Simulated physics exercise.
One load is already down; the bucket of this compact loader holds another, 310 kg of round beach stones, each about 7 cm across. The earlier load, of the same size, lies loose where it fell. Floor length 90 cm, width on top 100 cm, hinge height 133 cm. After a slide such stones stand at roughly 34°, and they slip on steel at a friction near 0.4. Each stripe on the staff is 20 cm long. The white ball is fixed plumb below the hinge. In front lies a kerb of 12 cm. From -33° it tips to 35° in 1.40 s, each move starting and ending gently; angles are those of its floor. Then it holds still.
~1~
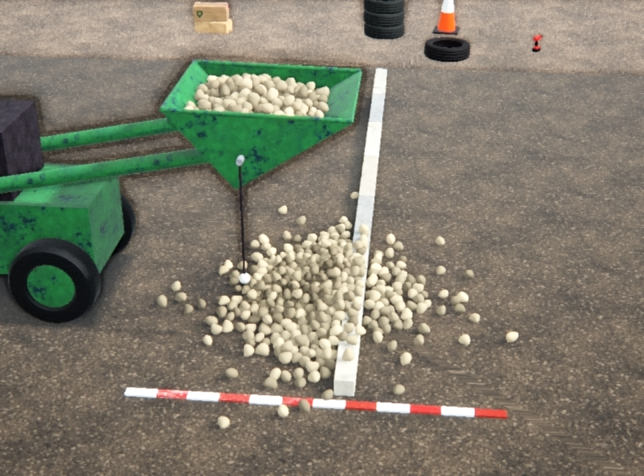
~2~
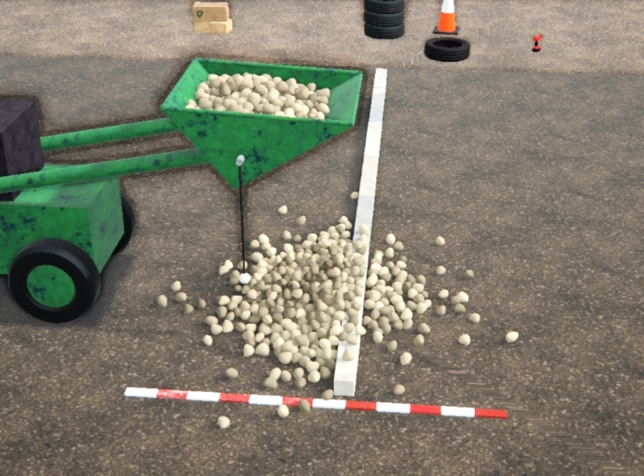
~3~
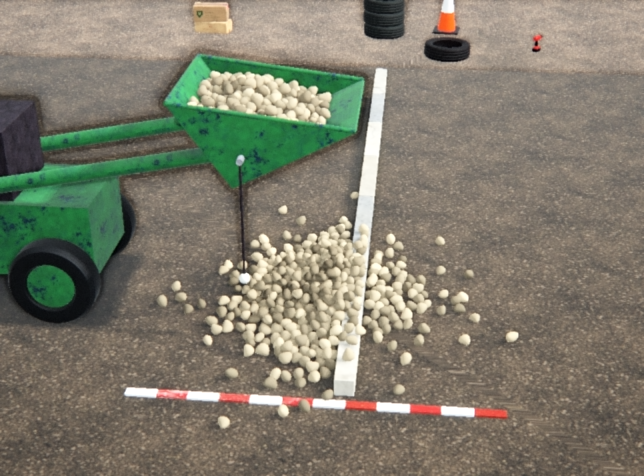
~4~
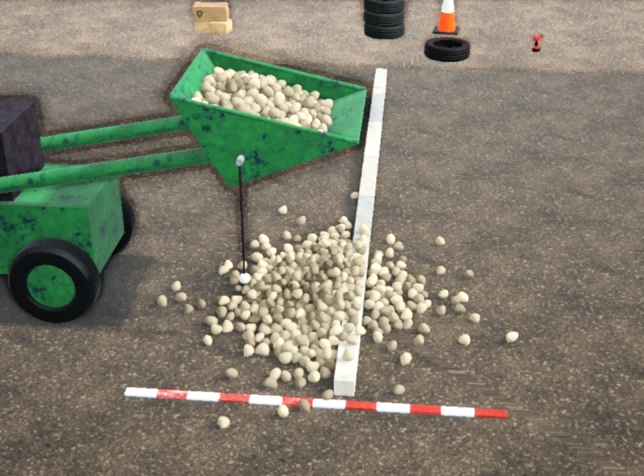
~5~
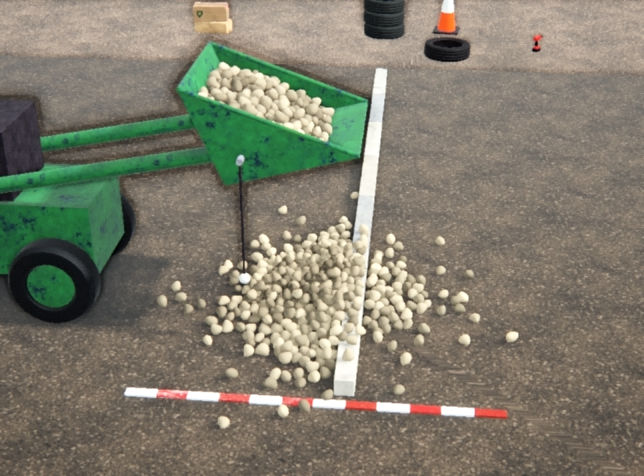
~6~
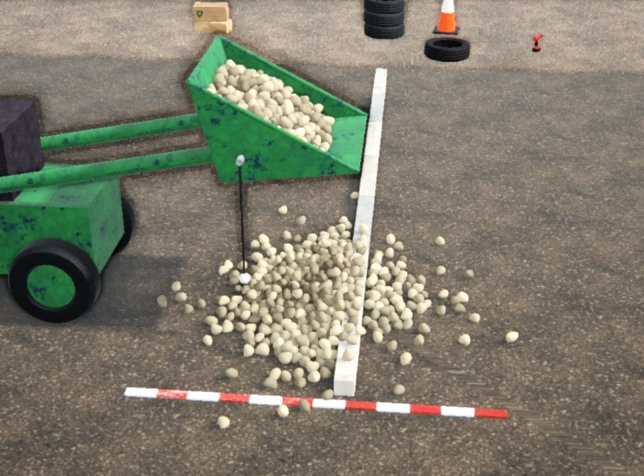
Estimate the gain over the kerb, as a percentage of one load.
Roughly 99 per cent of a load more.
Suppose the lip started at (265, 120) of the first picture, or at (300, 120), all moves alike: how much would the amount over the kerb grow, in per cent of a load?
About 25 and 65 per cent.
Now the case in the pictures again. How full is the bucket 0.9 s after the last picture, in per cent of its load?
Roughly 45 per cent is still inside.
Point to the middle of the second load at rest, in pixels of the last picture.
Around (428, 296).
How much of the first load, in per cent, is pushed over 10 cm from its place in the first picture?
About 10 per cent.
Then, 0.5 s after the last picture the floor is at 24°; in per cent of one load, 99 in the bucket, 87 on this side of the kerb, 14 over the kerb; the foremost stones are at (467, 308).
Then, 0.9 s after the last picture the floor is at 35°; in per cent of one load, 46 in the bucket, 110 on this side of the kerb, 44 over the kerb; the foremost stones are at (467, 308).
Then, 1.3 s after the last picture the floor is at 35°; in per cent of one load, 9 in the bucket, 101 on this side of the kerb, 90 over the kerb; the foremost stones are at (507, 317).
Then, 3.8 s after the last picture the floor is at 35°; in per cent of one load, 0 in the bucket, 87 on this side of the kerb, 113 over the kerb; the foremost stones are at (630, 327). Net gain over the kerb, 99.
